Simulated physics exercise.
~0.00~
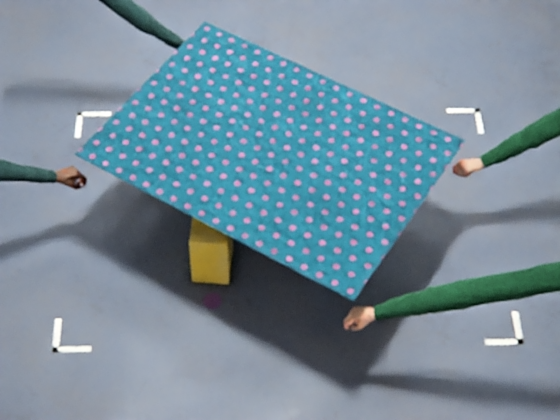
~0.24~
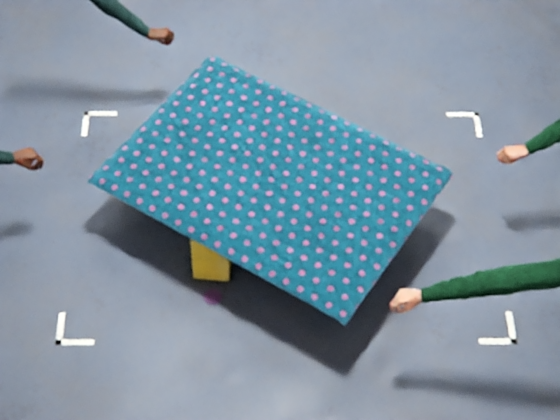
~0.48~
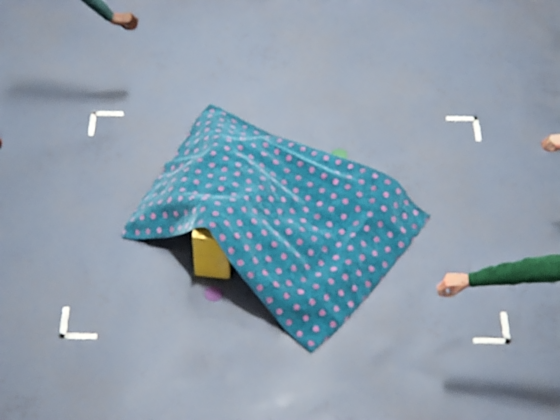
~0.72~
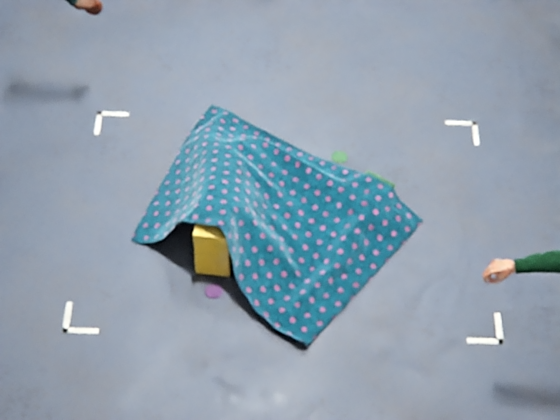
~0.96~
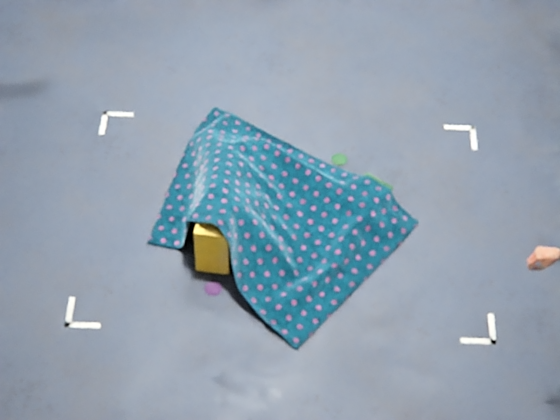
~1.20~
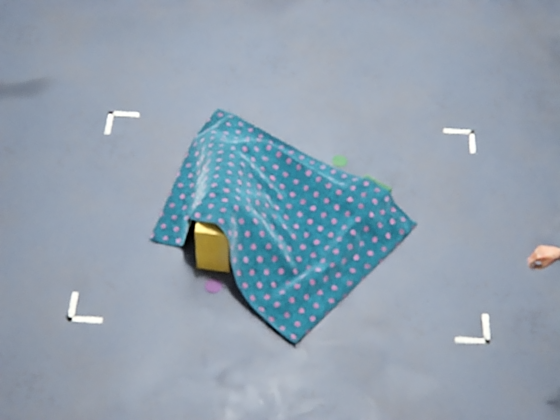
A teal sheet with pink polka dots was let go by several hands and dropped onto the gray floor, draping in folds over hidden shapes, while the hands drew away and a yellow block still poked out from its lower left edge.
